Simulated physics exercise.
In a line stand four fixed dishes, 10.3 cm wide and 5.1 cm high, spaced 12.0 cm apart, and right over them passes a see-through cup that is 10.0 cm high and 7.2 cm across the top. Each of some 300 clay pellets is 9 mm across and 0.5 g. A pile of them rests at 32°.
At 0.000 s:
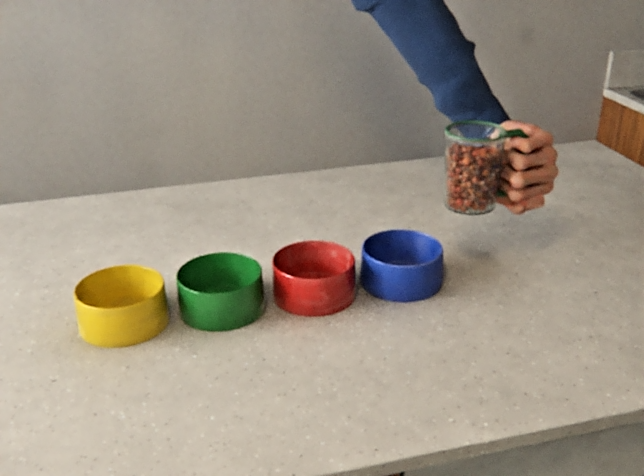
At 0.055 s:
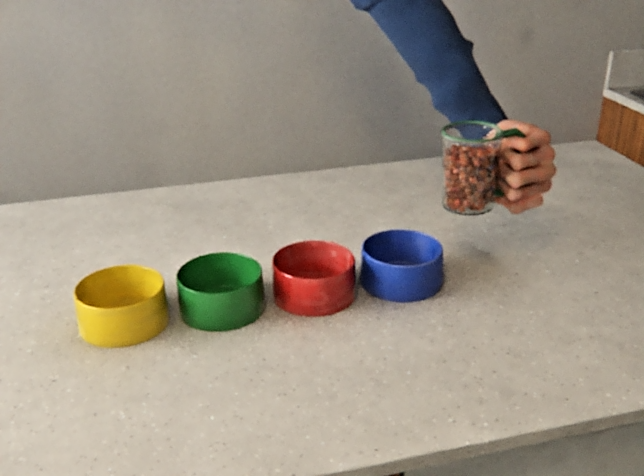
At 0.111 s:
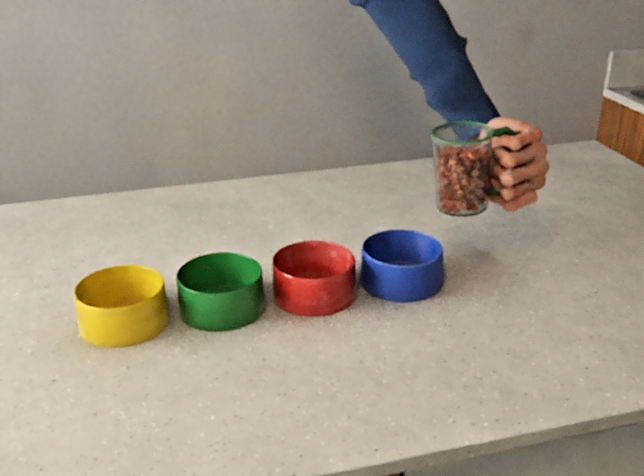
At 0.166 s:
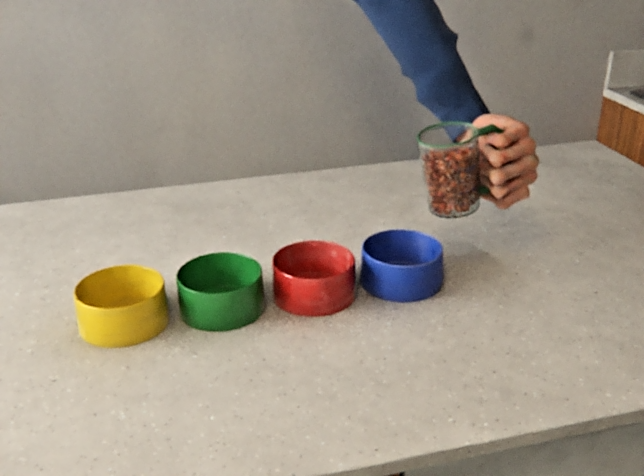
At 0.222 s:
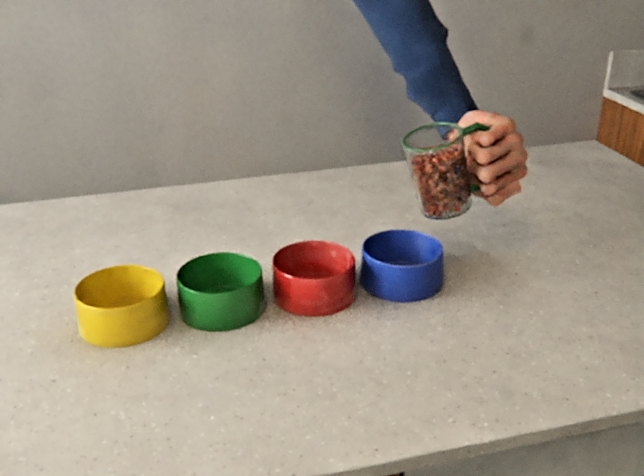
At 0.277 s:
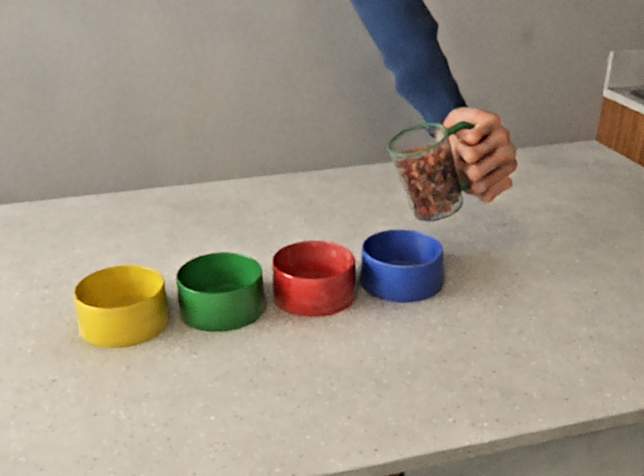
A clear cup of small reddish-brown pieces, held by a hand in a blue sleeve, moved a short way left toward the blue dish and tilted leftward, while four colored dishes sat still.
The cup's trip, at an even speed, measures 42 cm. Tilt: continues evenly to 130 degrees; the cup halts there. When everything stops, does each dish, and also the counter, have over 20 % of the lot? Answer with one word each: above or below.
Red below, blue below, green below, yellow above, counter below.
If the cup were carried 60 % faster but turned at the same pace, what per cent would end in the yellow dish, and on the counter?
Yellow: 80; counter: 20.
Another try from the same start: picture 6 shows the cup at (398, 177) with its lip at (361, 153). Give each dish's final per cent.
The red dish keeps 0, the blue dish 0, the green dish 0 and the yellow dish 90.
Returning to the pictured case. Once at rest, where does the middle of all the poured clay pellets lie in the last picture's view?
(114, 310).
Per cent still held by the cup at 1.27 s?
85 per cent.
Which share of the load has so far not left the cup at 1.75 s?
About 0 percent.
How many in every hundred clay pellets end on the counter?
About 10 percent.
After 0.87 s, tilt 74 degrees; cup holds 100 %.
After 1.27 s, tilt 110 degrees; cup holds 85 %.
After 1.75 s, tilt 130 degrees; cup holds 0 %, yellow 90 %.
By 2.2 s all is still; red 0 %, blue 0 %, green 0 %, yellow 90 %, counter 10 %.
